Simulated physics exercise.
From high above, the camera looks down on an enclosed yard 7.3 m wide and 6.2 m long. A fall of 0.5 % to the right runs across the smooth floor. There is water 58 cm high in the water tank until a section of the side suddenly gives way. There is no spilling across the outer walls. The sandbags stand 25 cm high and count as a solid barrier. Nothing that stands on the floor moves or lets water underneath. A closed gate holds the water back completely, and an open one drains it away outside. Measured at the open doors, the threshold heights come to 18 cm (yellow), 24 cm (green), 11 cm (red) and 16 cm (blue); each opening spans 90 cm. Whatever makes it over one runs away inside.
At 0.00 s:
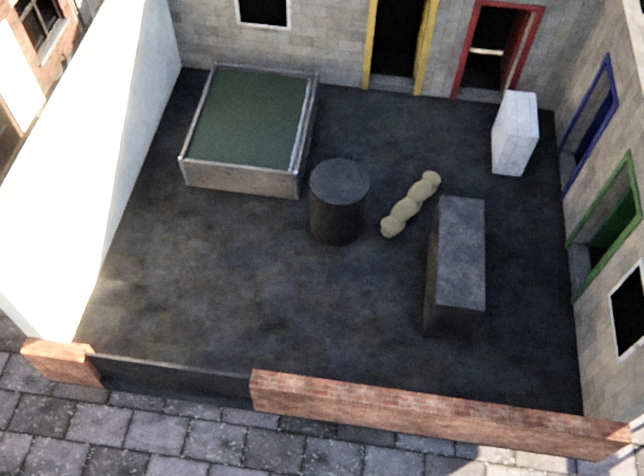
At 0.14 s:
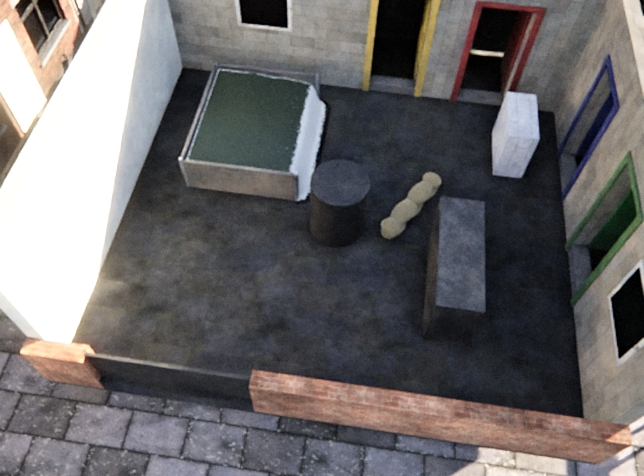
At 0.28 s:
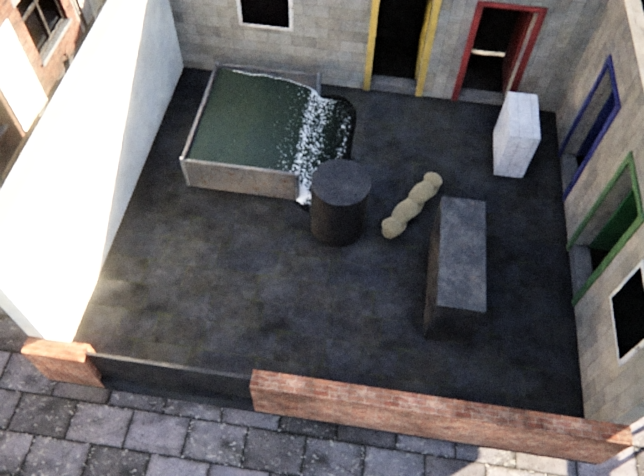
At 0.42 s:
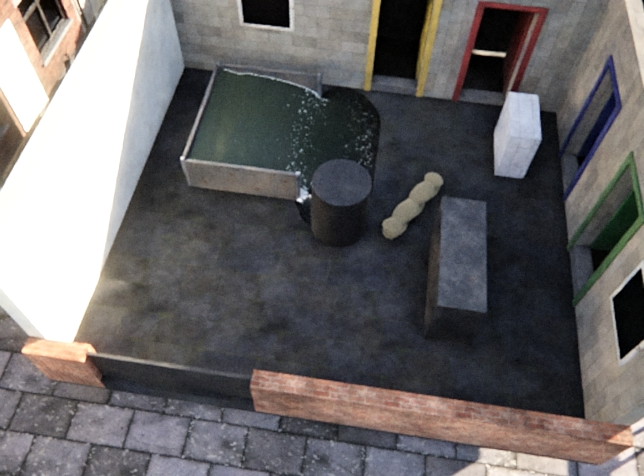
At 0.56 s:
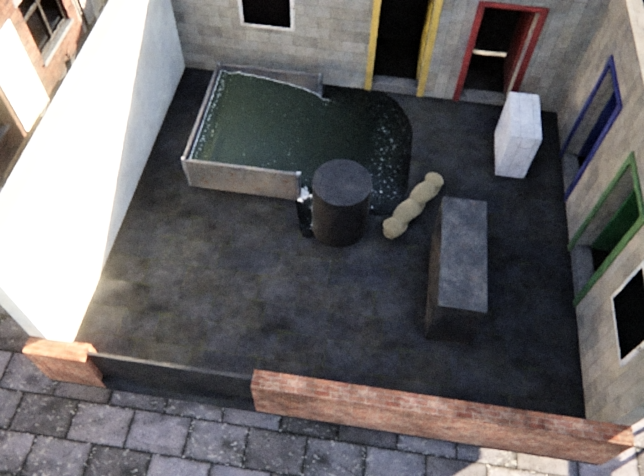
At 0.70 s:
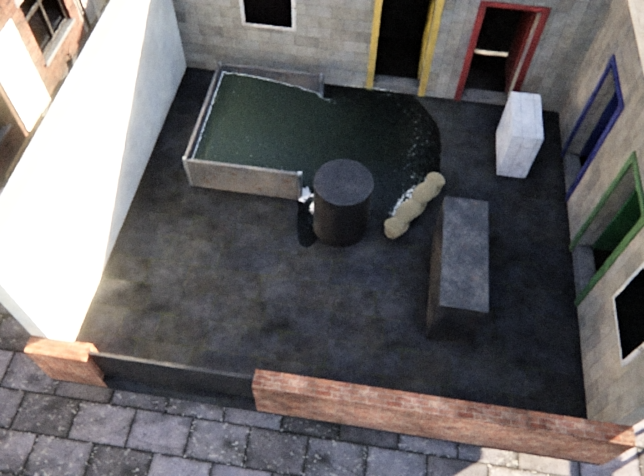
Dark green water pouring from the open right side of a raised tank, spreading across a walled yard around a dark cylinder to piled sandbags.
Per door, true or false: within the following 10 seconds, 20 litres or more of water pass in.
Yellow door: False. Green door: False. Red door: True. Blue door: False.
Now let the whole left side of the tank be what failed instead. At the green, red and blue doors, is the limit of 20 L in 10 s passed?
Note: Green short of the mark, red short of the mark, blue short of the mark.
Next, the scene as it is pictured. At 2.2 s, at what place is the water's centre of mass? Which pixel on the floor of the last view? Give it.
Its balance point lies near (373, 151).
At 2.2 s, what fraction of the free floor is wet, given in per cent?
Roughly 35 percent.
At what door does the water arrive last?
It's the green door that comes last.
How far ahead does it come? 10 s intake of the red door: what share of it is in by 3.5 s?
That works out near 70%.
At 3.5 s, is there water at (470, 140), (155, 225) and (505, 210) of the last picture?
Point 1: Reached; point 2: Unreached; point 3: Reached.
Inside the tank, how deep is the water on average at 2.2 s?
17 cm.
After 1.4 s water covers 25 % of the floor and is deepest (40 cm) near (496, 158); yellow door 15 cm at the sill, 0 L in, green door not reached, red door 7 cm at the sill, 0 L in, blue door not reached.
After 2.2 s water covers 35 % of the floor and is deepest (40 cm) near (476, 126); yellow door 14 cm at the sill, 0 L in, green door not reached, red door 24 cm at the sill, 9 L in, blue door 3 cm at the sill, 0 L in.
After 3.5 s water covers 50 % of the floor and is deepest (30 cm) near (552, 116); yellow door 9 cm at the sill, 0 L in, green door 12 cm at the sill, 0 L in, red door 25 cm at the sill, 134 L in, blue door 10 cm at the sill, 0 L in.
After 6.0 s water covers 60 % of the floor and is deepest (24 cm) near (580, 437); yellow door 10 cm at the sill, 0 L in, green door 5 cm at the sill, 0 L in, red door 12 cm at the sill, 188 L in, blue door 9 cm at the sill, 0 L in.
After 10.0 s water covers 95 % of the floor and is deepest (12 cm) near (566, 277); yellow door 5 cm at the sill, 0 L in, green door 10 cm at the sill, 0 L in, red door 6 cm at the sill, 190 L in, blue door 5 cm at the sill, 0 L in.
